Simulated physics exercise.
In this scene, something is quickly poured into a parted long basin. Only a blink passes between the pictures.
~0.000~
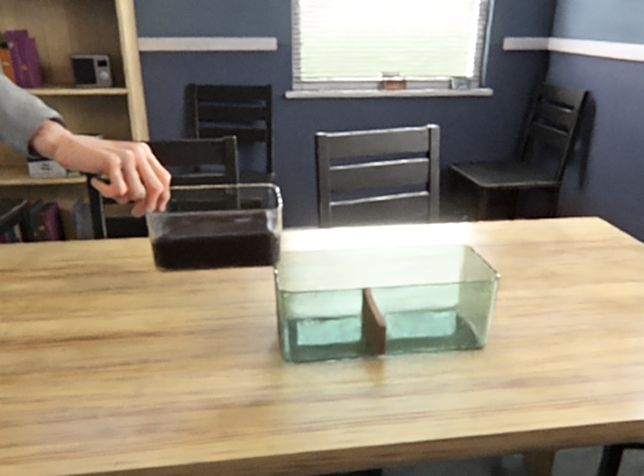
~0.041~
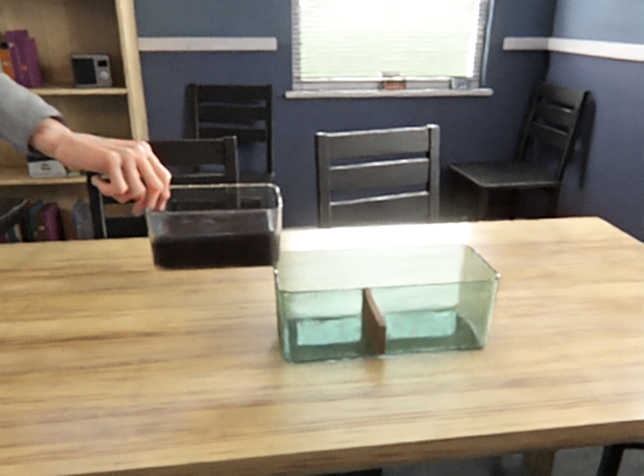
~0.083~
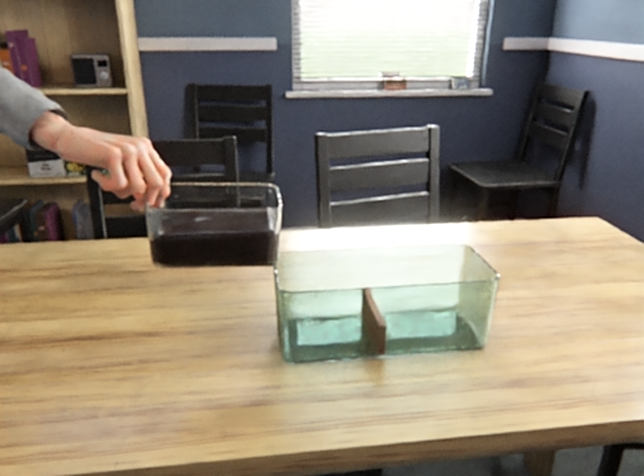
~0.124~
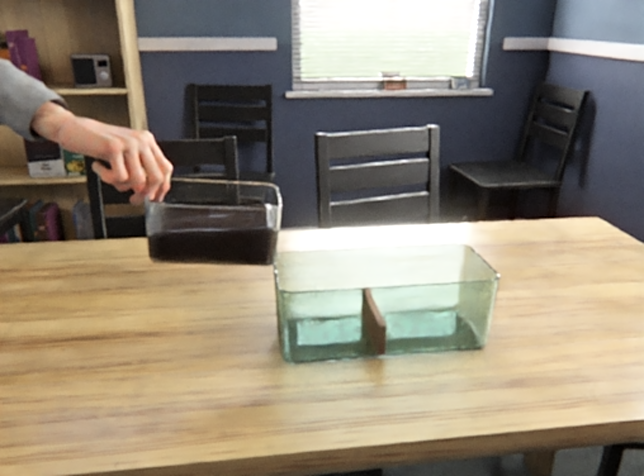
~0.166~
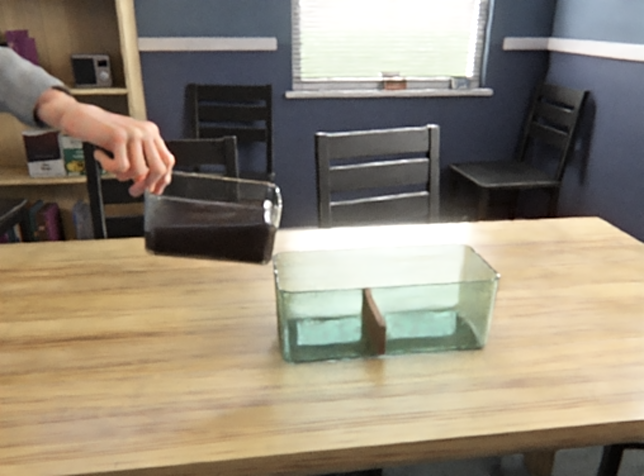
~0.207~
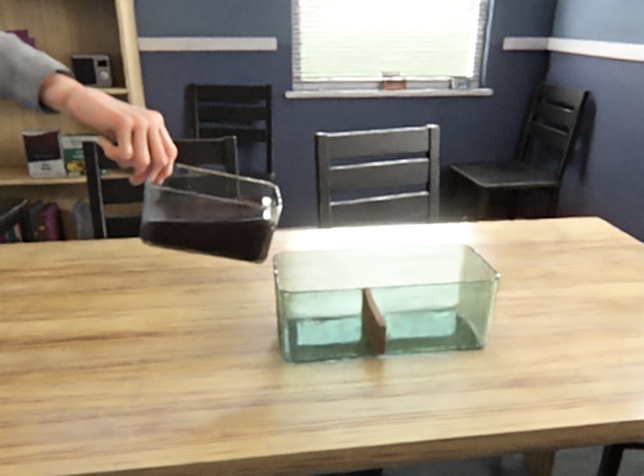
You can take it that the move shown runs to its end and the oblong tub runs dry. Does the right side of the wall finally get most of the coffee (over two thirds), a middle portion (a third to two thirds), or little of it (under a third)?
It gets little of it.
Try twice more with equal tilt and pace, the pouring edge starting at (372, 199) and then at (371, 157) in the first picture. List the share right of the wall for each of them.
The first start yields 85 per cent, the second 75 per cent.
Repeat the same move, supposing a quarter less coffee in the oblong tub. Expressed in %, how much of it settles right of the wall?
Near 5 %.
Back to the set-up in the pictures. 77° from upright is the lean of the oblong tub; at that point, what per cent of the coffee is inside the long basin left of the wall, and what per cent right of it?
Left 0 %, right 0 %.
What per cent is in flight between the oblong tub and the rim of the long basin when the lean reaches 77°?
35 %.
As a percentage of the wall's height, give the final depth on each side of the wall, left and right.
Left: 70 %. Right: 10 %.
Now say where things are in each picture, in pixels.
In the first picture, tilt 0°; pouring edge (279, 198); surface from (157, 225) to (277, 219); the long basin's rim runs from (276, 273) to (484, 261); the wall's top is at (373, 305).
In the second picture, tilt 1°; pouring edge (279, 198); surface from (157, 224) to (277, 219).
In the third picture, tilt 2°; pouring edge (279, 198); surface from (156, 223) to (276, 217).
In the fourth picture, tilt 5°; pouring edge (279, 198); surface from (154, 220) to (275, 214).
In the fifth picture, tilt 9°; pouring edge (278, 198); surface from (152, 215) to (274, 211).
In the sixth picture, tilt 14°; pouring edge (278, 198); surface from (149, 209) to (273, 207).
By 0.57 s the tilt is 77° and 61 per cent is still to pour, 2 is left of the wall and 0 right of it.
By 0.83 s the tilt is 109° and 9 per cent is still to pour, 56 is left of the wall and 16 right of it.
By 1.11 s the tilt is 111° and 0 per cent is still to pour, 76 is left of the wall and 16 right of it.
By 1.41 s the tilt is 111° and 0 per cent is still to pour, 77 is left of the wall and 17 right of it.
At rest 77 per cent lies left of the wall, 17 right of it and 7 outside.
